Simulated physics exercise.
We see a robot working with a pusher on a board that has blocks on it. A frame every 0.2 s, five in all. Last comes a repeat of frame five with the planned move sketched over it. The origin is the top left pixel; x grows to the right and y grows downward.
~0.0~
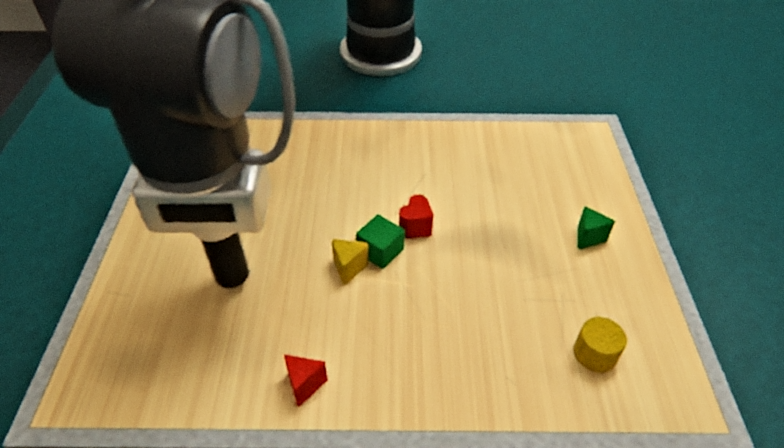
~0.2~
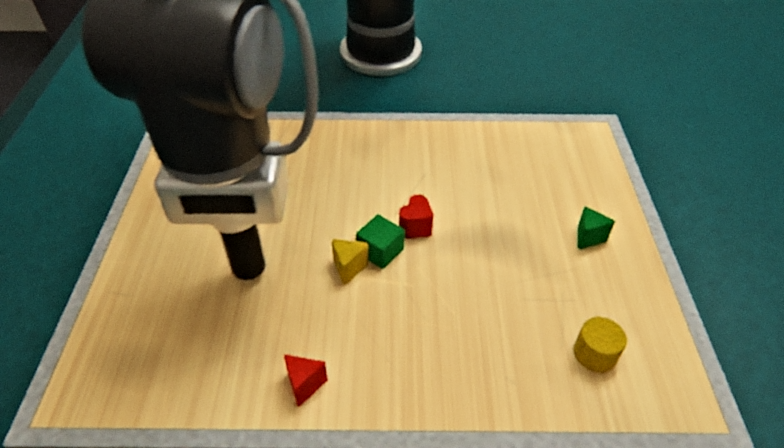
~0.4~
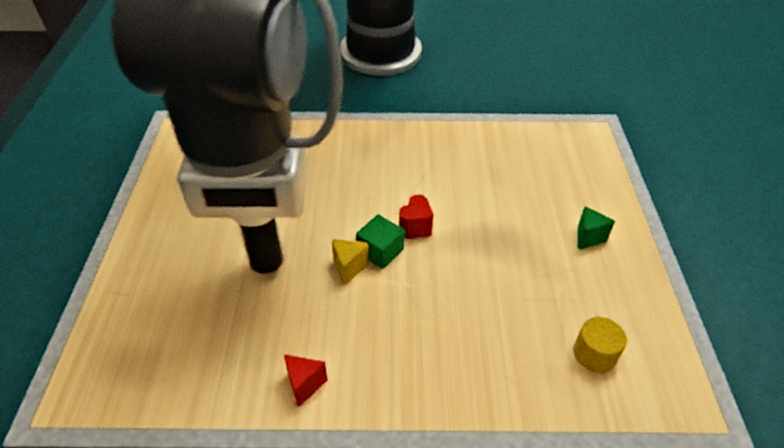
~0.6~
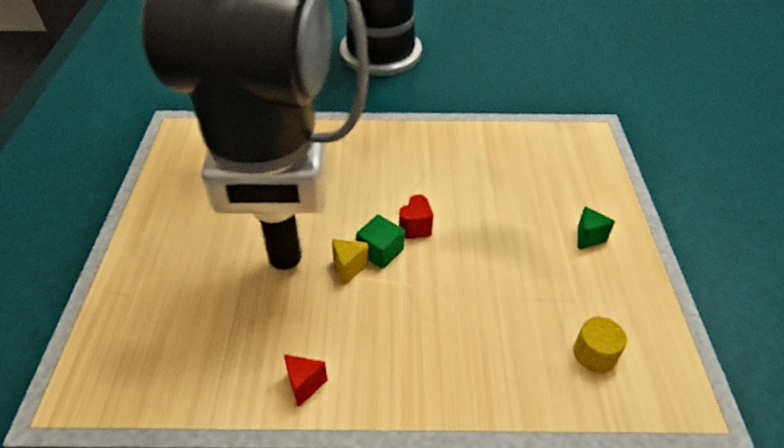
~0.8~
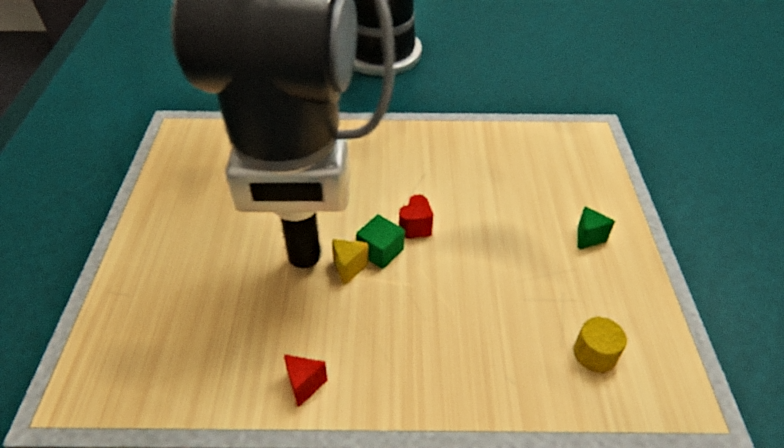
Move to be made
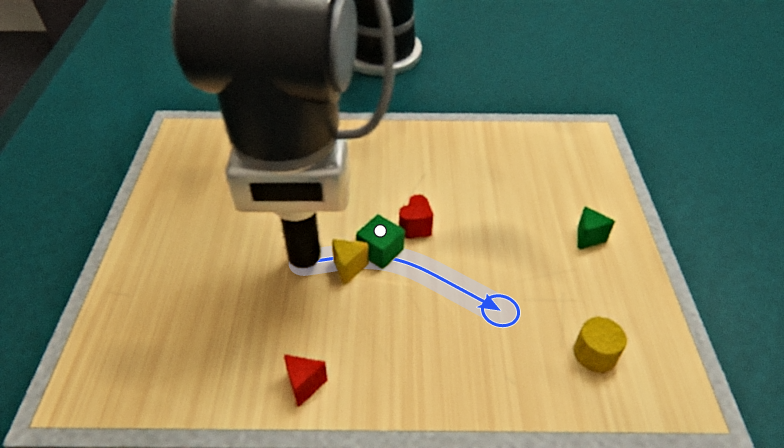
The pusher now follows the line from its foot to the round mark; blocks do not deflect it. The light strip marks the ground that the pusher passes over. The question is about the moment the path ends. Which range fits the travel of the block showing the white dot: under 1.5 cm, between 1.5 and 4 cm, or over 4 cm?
The largest band: Over 4 cm.
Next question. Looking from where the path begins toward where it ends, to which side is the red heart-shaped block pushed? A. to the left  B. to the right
Choice A: To the left.
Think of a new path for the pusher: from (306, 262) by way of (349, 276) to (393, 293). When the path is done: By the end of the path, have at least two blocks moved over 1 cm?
I believe not.
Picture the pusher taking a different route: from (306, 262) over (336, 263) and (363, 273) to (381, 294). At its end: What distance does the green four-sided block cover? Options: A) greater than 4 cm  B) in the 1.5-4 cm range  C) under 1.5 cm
C (under 1.5 cm)
The drawn path runs from (306, 262) through (374, 256) and (438, 277) to (500, 310); the dot is on the green four-sided block.
On the path given first. One third of the way, pusher (375, 249); yellow triangle (384, 258), turned 105° clockwise; green four-sided block (414, 228); red heart-shaped block (428, 203), turned 25° anticlockwise.
Two thirds of the way, pusher (439, 270); yellow triangle (390, 264); green four-sided block (453, 227), turned 65° anticlockwise; red heart-shaped block (436, 199), turned 55° anticlockwise.
At the end, pusher (502, 304); yellow triangle (390, 264), turned 130° clockwise; green four-sided block (453, 227), turned 65° anticlockwise; red heart-shaped block (436, 199), turned 55° anticlockwise; yellow circle not moved.
